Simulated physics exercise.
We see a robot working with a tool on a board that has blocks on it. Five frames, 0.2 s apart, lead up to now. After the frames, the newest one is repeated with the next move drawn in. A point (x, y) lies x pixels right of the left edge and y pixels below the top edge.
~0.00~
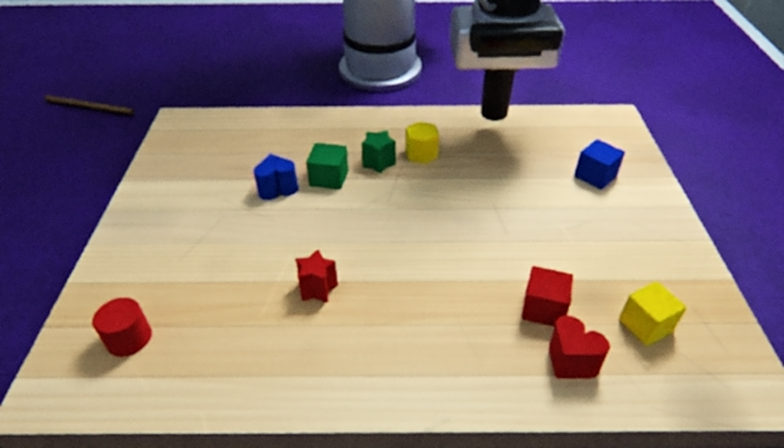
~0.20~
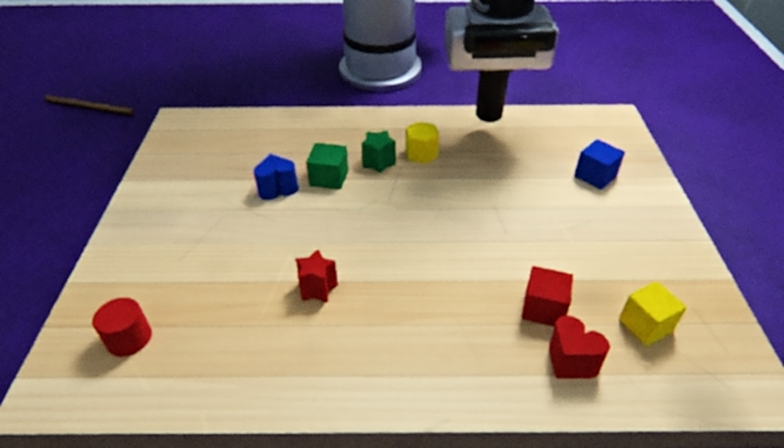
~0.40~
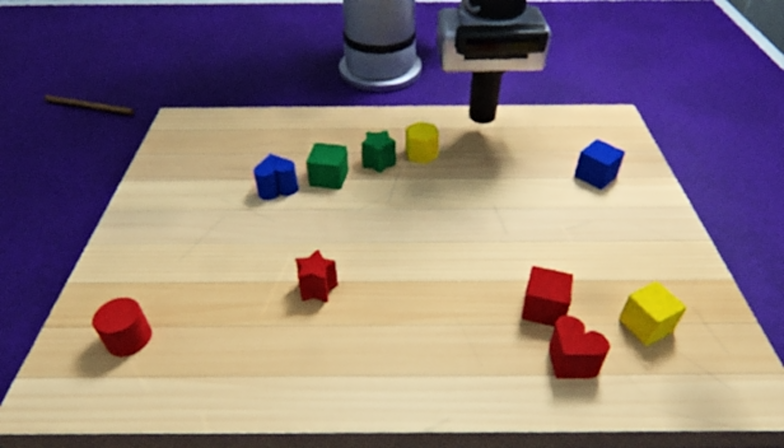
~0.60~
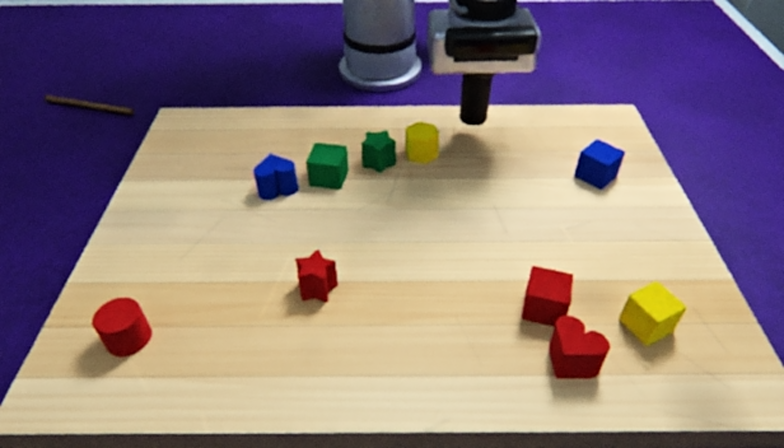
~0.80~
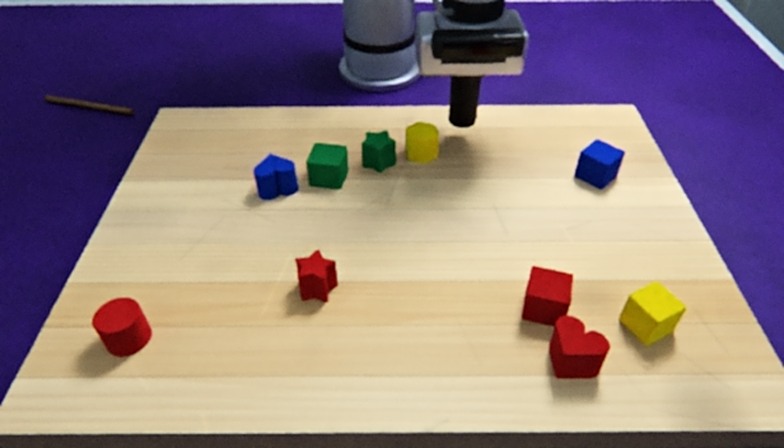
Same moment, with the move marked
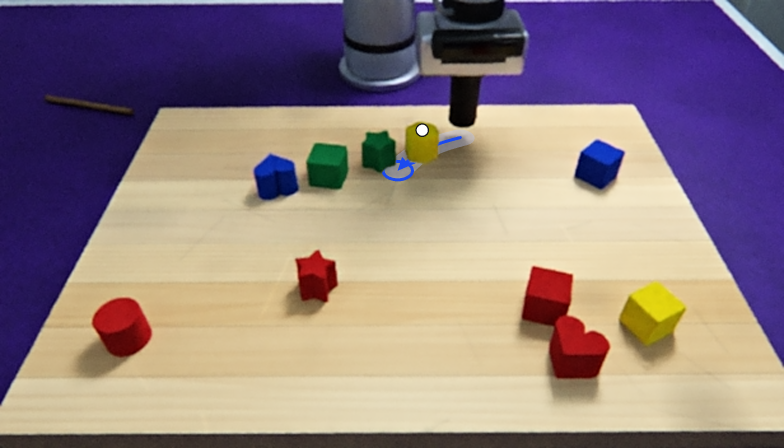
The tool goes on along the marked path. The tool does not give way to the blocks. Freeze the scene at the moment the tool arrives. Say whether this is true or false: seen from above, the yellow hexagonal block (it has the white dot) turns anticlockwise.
True - the claim holds.
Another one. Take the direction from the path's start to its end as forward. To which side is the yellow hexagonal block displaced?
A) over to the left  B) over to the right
Correct choice: A.
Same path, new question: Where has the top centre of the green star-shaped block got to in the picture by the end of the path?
Most likely (360, 143).
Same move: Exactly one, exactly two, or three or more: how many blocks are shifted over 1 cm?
I expect two blocks to move.
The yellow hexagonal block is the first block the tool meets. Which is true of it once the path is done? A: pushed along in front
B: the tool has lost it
Answer: A.
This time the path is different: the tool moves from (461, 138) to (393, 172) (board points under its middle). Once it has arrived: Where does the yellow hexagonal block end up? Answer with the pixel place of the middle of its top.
Around pixel (370, 162).
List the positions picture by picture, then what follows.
The first picture shows tool's lower end (494, 114); green square piece (327, 153); green star-shaped block (378, 139); yellow hexagonal block (422, 130).
The second picture shows tool (489, 115); blocks still.
The third picture shows tool (482, 117); blocks still.
The fourth picture shows tool (473, 118); blocks still.
The fifth picture shows tool (462, 121); green square piece (327, 153); green star-shaped block (378, 139); yellow hexagonal block (422, 130).
Drawn move, from (461, 138) via (436, 145) and (415, 156), ending at (398, 171); the dot is on the yellow hexagonal block.
The first path, step by step. One third of the way, tool (436, 128); yellow hexagonal block (413, 134).
Two thirds of the way, tool (415, 139); green star-shaped block (365, 142), turned 45° clockwise; yellow hexagonal block (394, 147), turned 15° anticlockwise.
At the end, tool (398, 153); green square piece still; green star-shaped block (360, 143), turned 55° clockwise; yellow hexagonal block (378, 163), turned 25° anticlockwise.
